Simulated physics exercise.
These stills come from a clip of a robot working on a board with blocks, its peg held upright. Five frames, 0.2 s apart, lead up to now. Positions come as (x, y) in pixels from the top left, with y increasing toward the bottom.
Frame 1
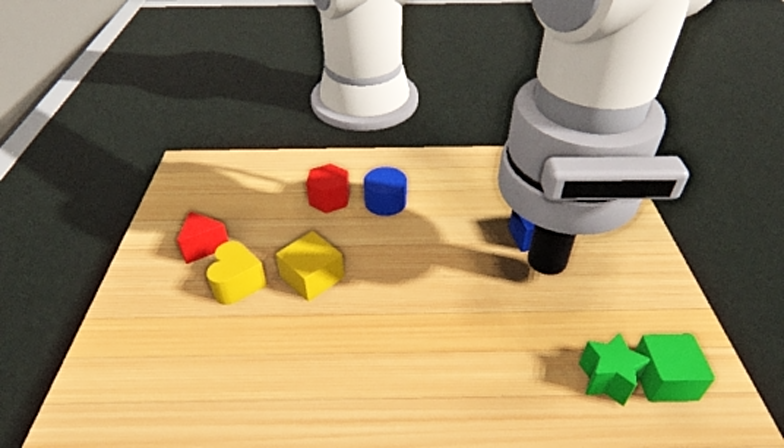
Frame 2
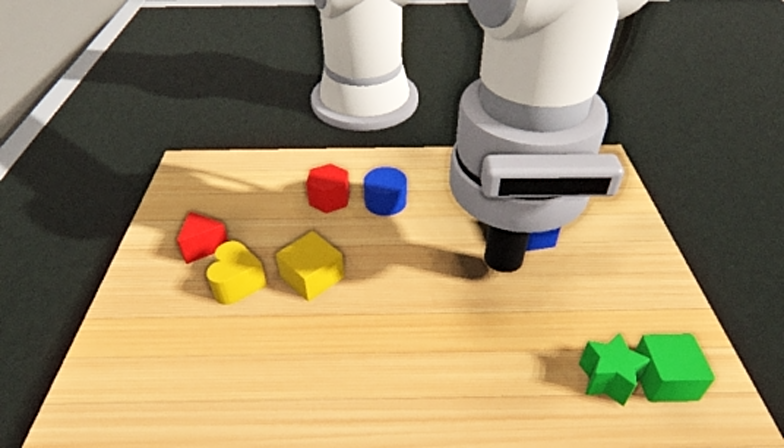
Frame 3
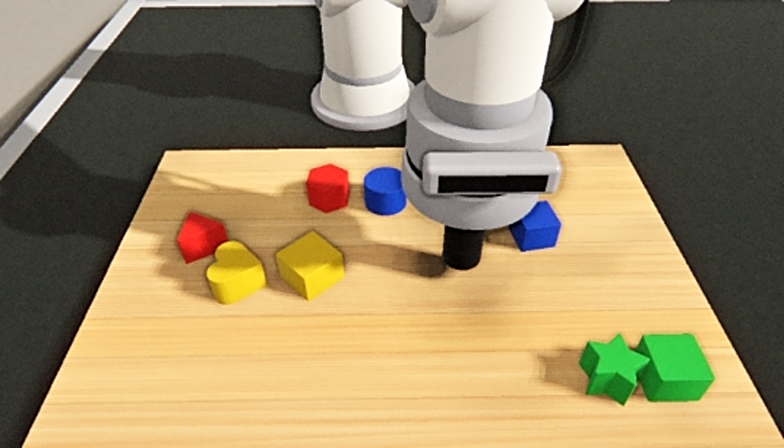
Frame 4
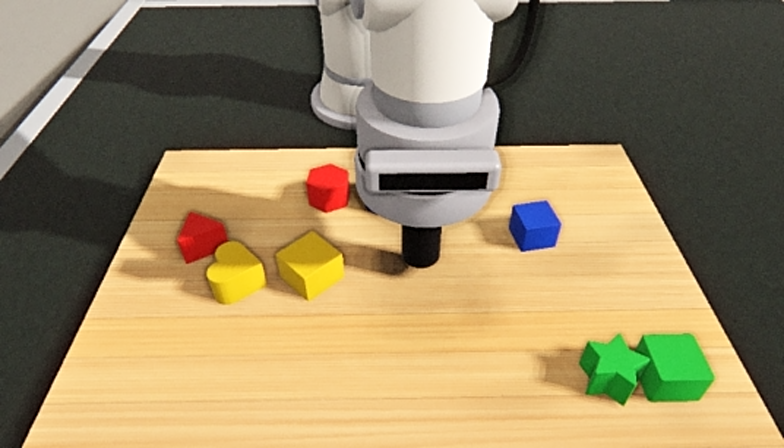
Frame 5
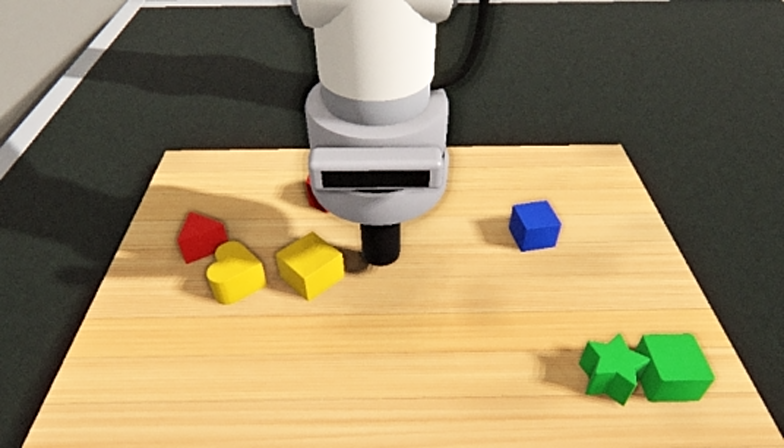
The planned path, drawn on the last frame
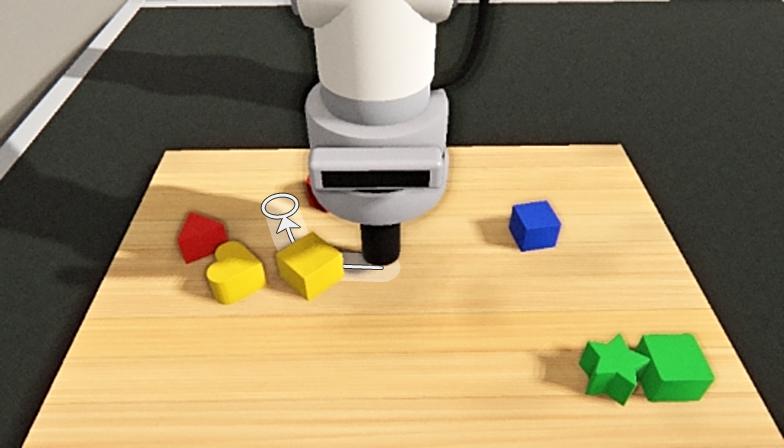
In the video, a robot arm with a black peg glides steadily left across a wooden board, passing in front of a blue cube and nearing a yellow block, while the red, yellow, blue and green blocks stay still.
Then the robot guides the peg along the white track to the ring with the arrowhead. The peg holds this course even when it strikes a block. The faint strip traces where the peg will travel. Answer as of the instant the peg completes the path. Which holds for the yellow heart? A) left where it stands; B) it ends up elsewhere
Letter B.
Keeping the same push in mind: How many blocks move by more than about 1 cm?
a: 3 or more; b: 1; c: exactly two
The answer is c.
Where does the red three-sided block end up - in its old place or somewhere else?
It is untouched.
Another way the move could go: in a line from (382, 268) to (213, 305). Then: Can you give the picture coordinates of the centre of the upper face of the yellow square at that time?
My prediction: (180, 259).
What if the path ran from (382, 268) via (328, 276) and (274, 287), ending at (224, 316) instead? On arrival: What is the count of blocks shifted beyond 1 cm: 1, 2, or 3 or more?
Two will move.
Path on the board, from (382, 268) by way of (326, 264) and (292, 238) to (280, 206).
The first path, step by step. One third of the way, peg at (324, 249); yellow heart at (228, 262); yellow square at (281, 256).
Two thirds of the way, peg at (289, 223); yellow heart at (216, 266); yellow square at (268, 255).
At the end, peg at (277, 191); red three-sided block in place; yellow heart at (216, 266); yellow square at (268, 255); red six-sided block in place.
